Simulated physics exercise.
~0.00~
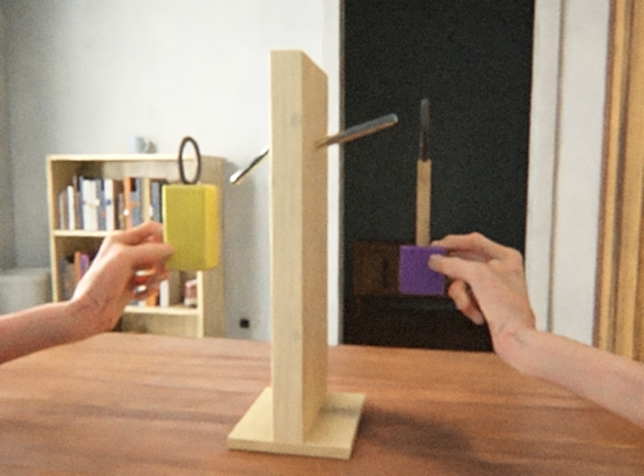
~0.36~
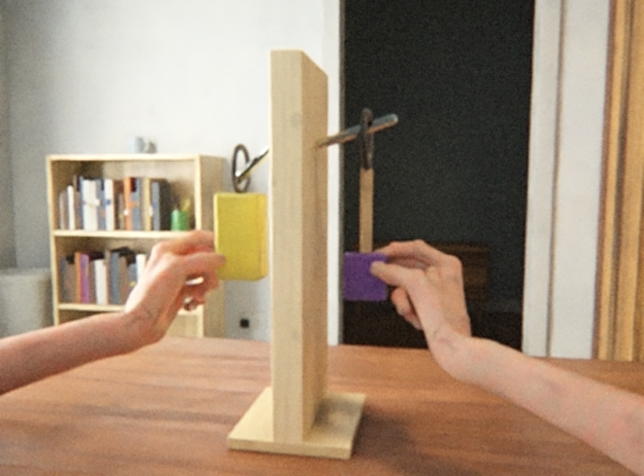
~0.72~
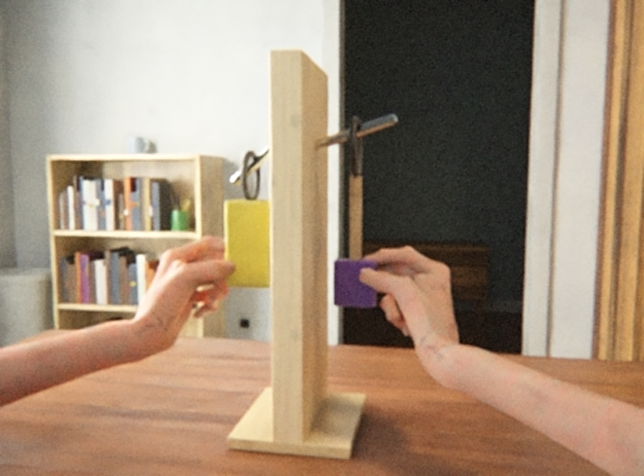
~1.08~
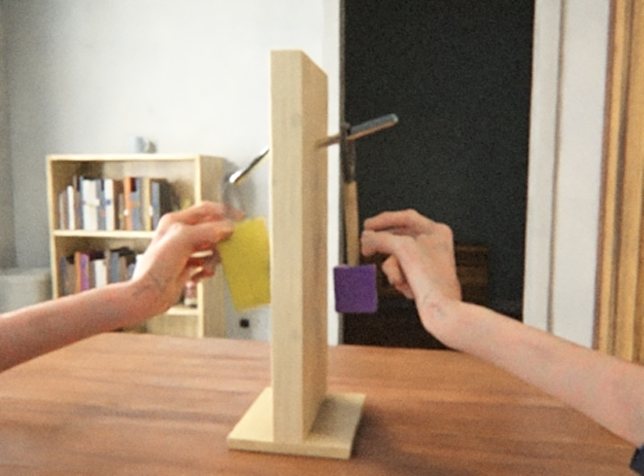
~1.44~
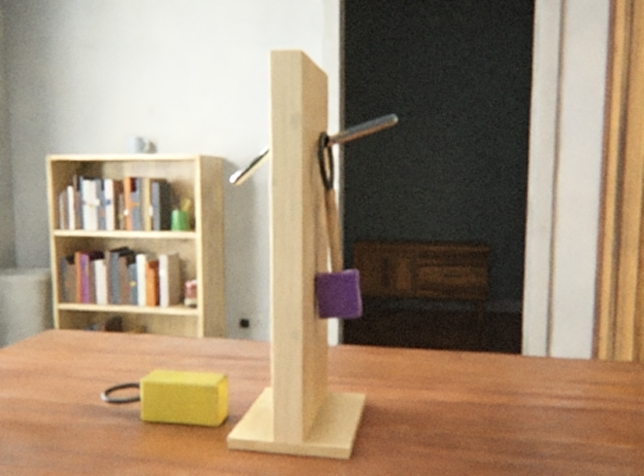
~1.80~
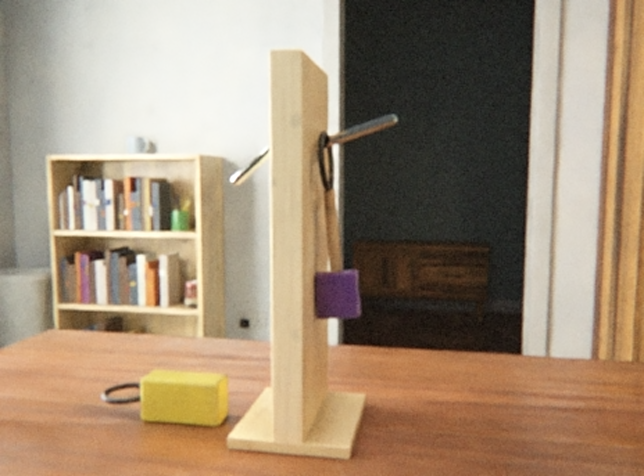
Two hands brought a yellow pouch and a purple brush to the pegs on either side of a wooden stand, then let go; the pouch dropped onto the table at the left, while the brush slid inward and stayed hanging on the right.
